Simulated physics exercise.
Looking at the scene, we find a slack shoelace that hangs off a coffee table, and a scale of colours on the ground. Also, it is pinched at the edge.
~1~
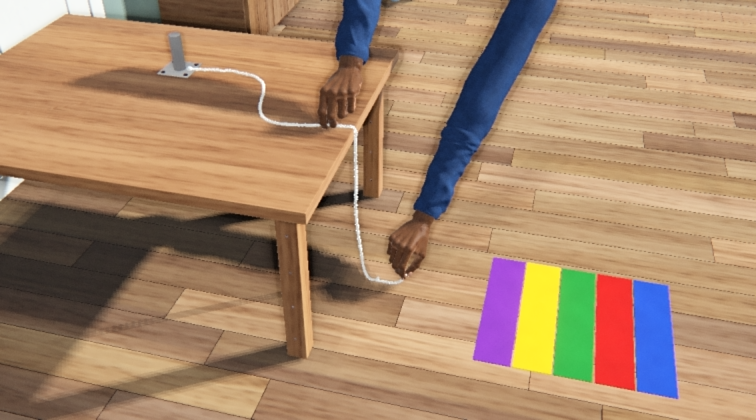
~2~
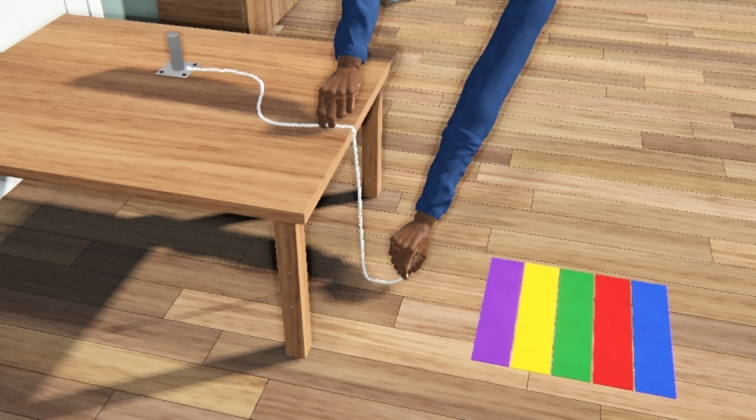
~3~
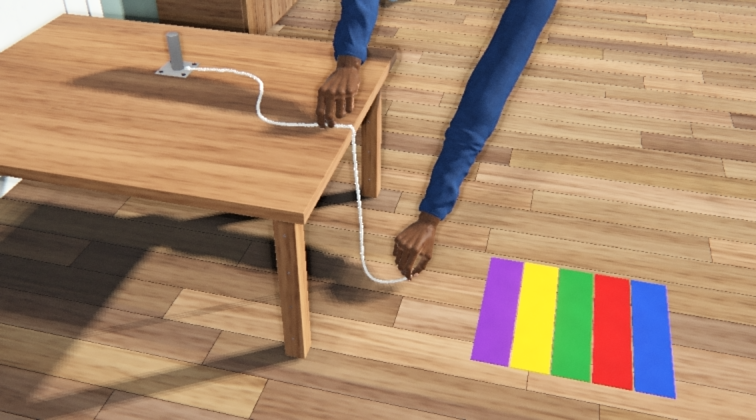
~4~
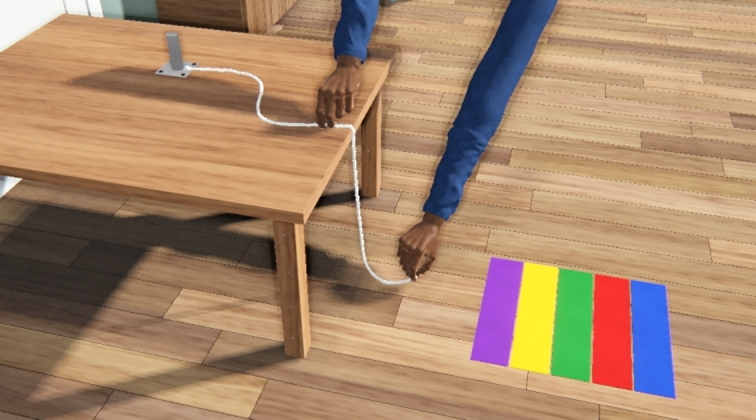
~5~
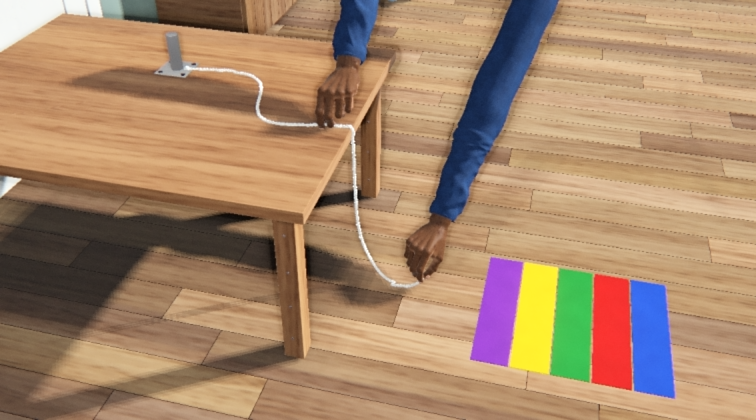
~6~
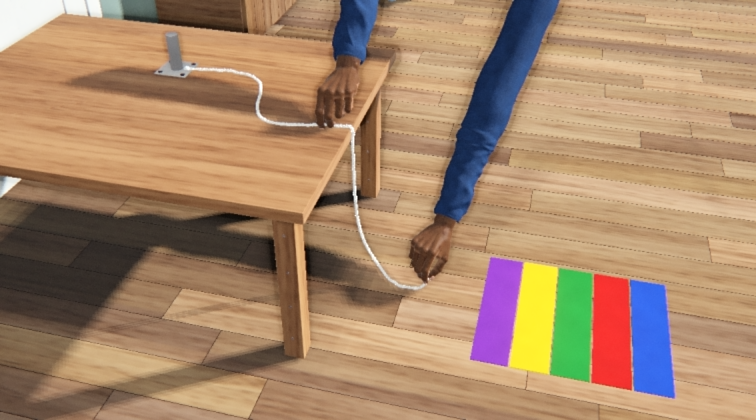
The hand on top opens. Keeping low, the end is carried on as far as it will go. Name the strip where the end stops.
Green.
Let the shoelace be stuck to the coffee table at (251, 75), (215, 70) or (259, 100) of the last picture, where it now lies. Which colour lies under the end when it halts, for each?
The end lands on green, green and yellow, in that order.
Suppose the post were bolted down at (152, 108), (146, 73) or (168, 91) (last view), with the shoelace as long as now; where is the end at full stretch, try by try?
Going through them in sequence: (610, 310), (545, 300) and finally (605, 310).
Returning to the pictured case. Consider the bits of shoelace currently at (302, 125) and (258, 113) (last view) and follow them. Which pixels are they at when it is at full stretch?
The first one ends up at (363, 120) and the second one at (316, 102).
Soon after, end near (505, 292); over purple.
After that, end near (552, 300); over yellow.
At the stop, end near (579, 305); over green. It gets as far as the green strip.
